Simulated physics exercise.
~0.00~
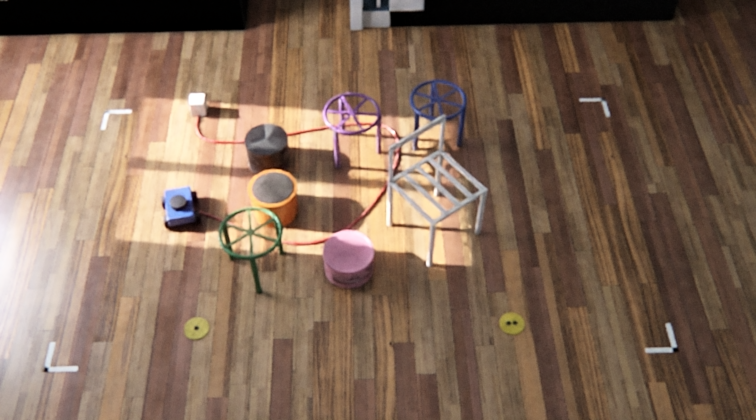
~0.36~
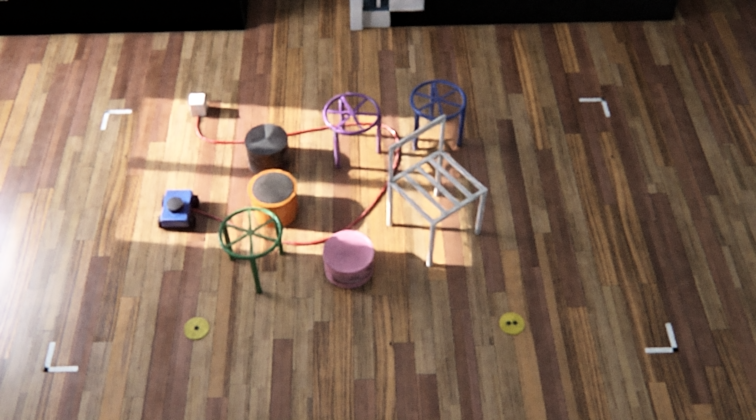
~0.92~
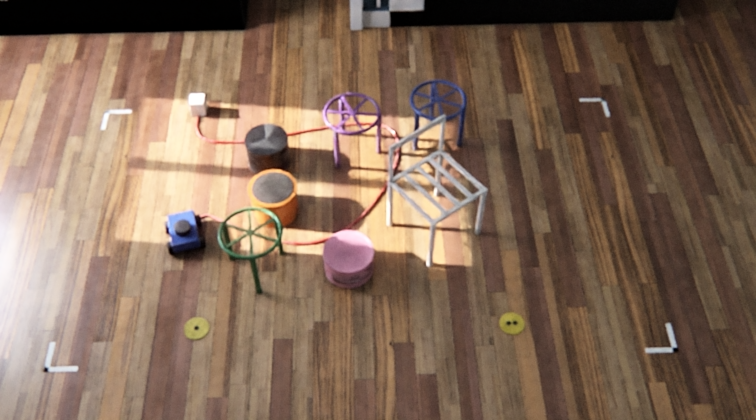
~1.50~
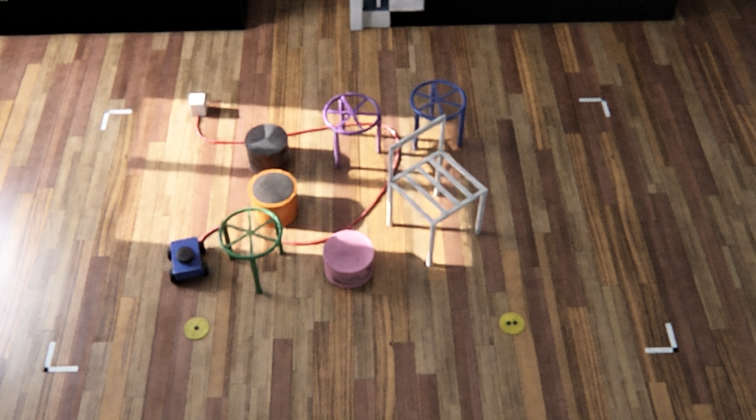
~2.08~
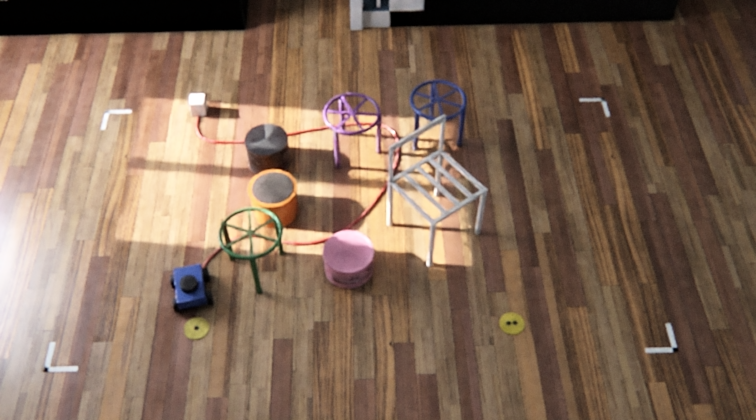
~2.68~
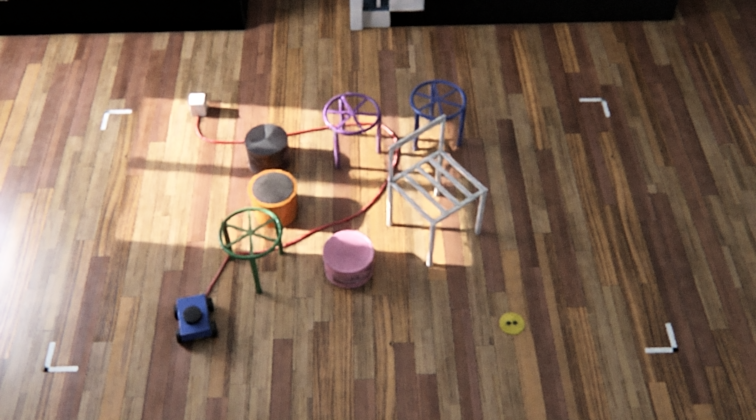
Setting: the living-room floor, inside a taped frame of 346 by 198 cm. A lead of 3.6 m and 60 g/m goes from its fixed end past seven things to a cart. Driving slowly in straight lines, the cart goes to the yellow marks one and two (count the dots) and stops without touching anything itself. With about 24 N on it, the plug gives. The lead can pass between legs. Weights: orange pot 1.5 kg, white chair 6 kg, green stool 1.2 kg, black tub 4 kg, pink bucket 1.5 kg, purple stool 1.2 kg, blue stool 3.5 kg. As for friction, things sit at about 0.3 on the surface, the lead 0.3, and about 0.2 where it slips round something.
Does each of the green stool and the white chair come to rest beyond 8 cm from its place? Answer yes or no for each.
Green stool - yes, white chair - no.
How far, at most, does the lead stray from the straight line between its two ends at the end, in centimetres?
The lead ends up bowing about 50 cm off the straight line.
By 4.1 s, cart at (269, 325), lead slack at the fixed end; nothing else has moved.
By 5.4 s, cart at (354, 324), lead slack at the fixed end; nothing else has moved.
By 6.8 s, cart at (438, 322), lead slack at the fixed end; green stool 19 cm off its start at (285, 228).
By 8.2 s, cart at (510, 322), lead slack at the fixed end; green stool 38 cm off its start, purple stool 5 cm off its start.
By 8.6 s, cart at (510, 322), lead slack at the fixed end; green stool 38 cm off its start at (317, 222), white chair 0 cm off its start at (437, 184), purple stool 5 cm off its start at (344, 115).
